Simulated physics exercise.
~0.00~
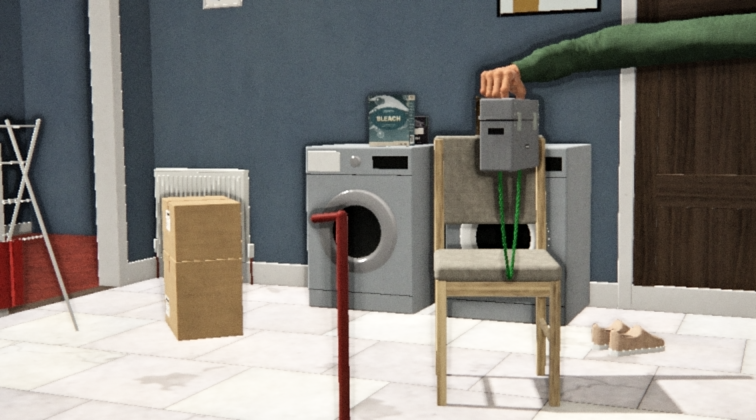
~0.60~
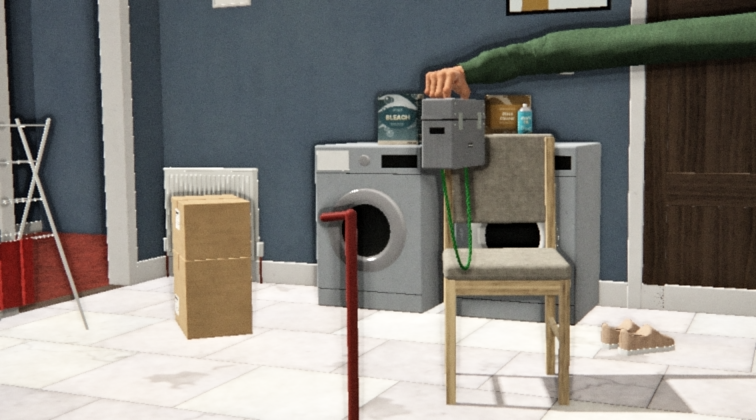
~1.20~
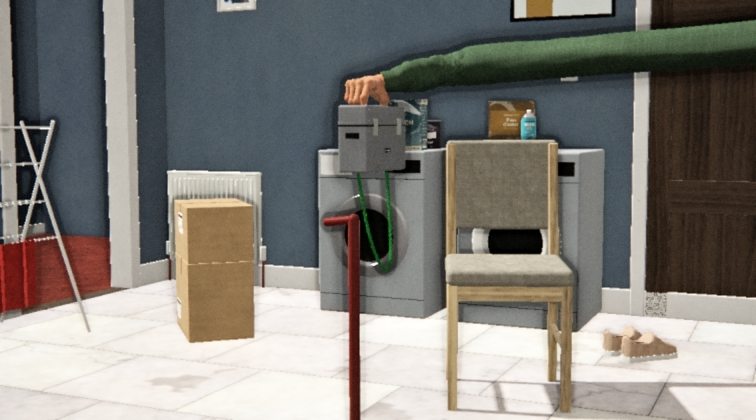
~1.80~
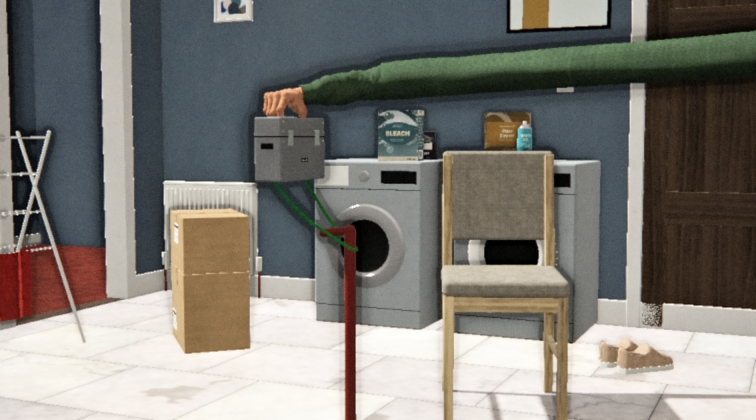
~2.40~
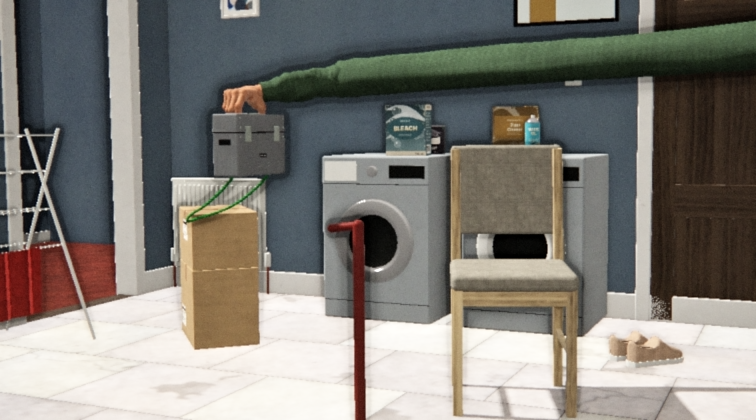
The footage shows a green-sleeved arm carrying a grey case with a dangling green loop leftward past a chair, washing machines and a red hooked post. The loop trails by the hook, then comes away clear, and the case ends up held above the stacked cardboard boxes.
